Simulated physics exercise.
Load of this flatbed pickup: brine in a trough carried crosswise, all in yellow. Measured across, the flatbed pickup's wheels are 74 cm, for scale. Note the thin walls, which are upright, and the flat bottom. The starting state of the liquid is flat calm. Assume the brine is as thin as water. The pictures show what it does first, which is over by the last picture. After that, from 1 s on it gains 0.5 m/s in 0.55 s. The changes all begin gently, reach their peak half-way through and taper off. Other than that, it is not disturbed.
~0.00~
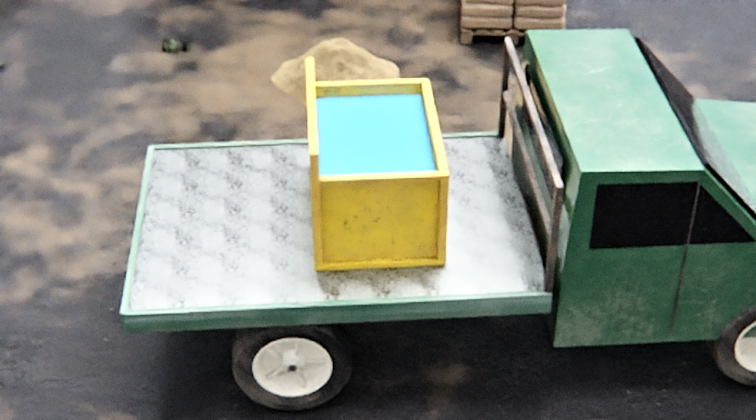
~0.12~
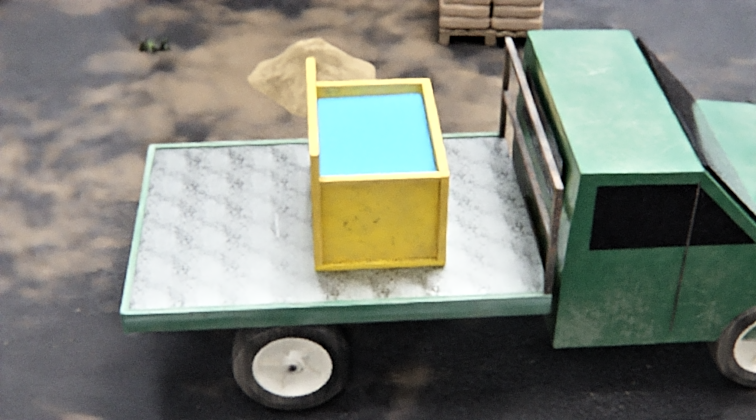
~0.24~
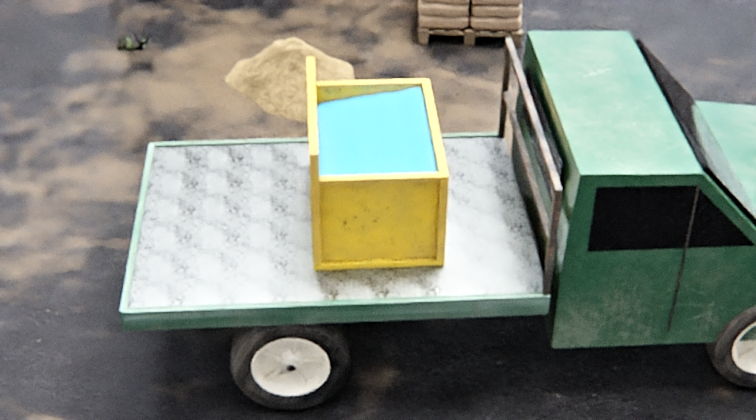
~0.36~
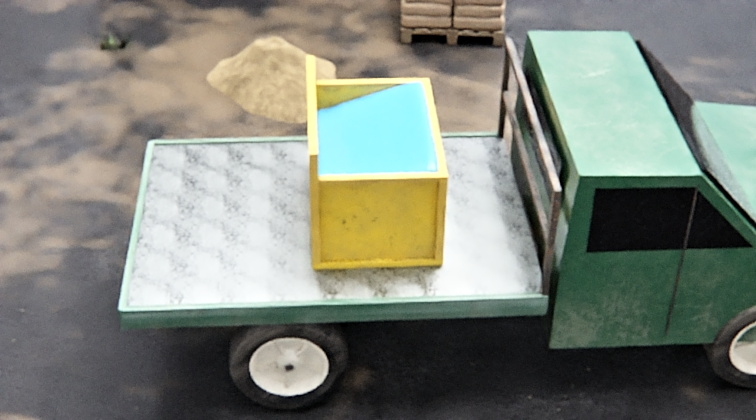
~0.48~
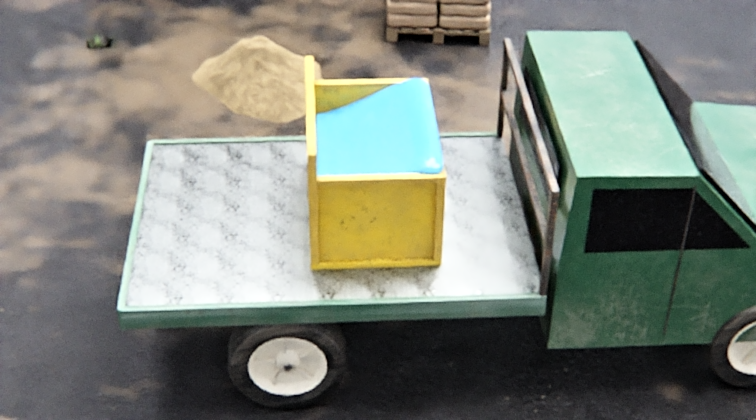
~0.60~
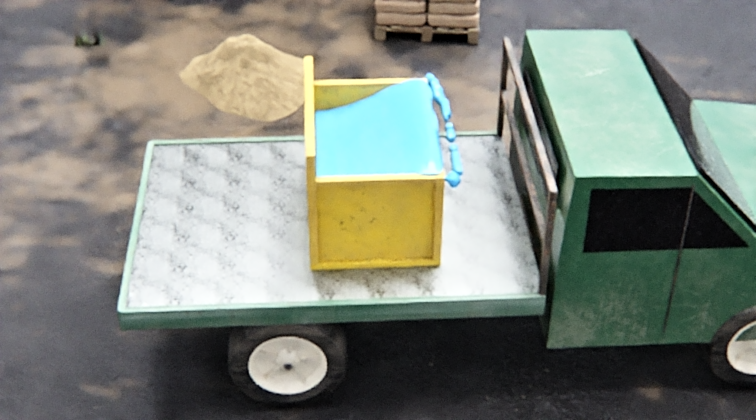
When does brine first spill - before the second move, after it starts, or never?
Before the second move.
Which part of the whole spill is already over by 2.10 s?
Roughly 100 per cent.
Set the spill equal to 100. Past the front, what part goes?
Fraction of spill: Roughly 80%.
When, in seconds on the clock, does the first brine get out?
About 0.7 seconds.
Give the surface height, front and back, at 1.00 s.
Front reads 42 centimetres, back reads 68 centimetres.
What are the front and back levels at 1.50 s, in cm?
Reading: About 58 cm in front, about 50 cm behind.
By 1.00 s the surface is 42 cm up at the front and 67 cm at the back; 1 per cent is out, over the front.
By 1.50 s the surface is 58 cm up at the front and 50 cm at the back; 2 per cent is out, over the front.
By 2.10 s the surface is 49 cm up at the front and 57 cm at the back; 2 per cent is out, over the front.
By 4.53 s 2 per cent is out, over the front; the first of it left at about 0.70 s, and the second move began at 1 s.
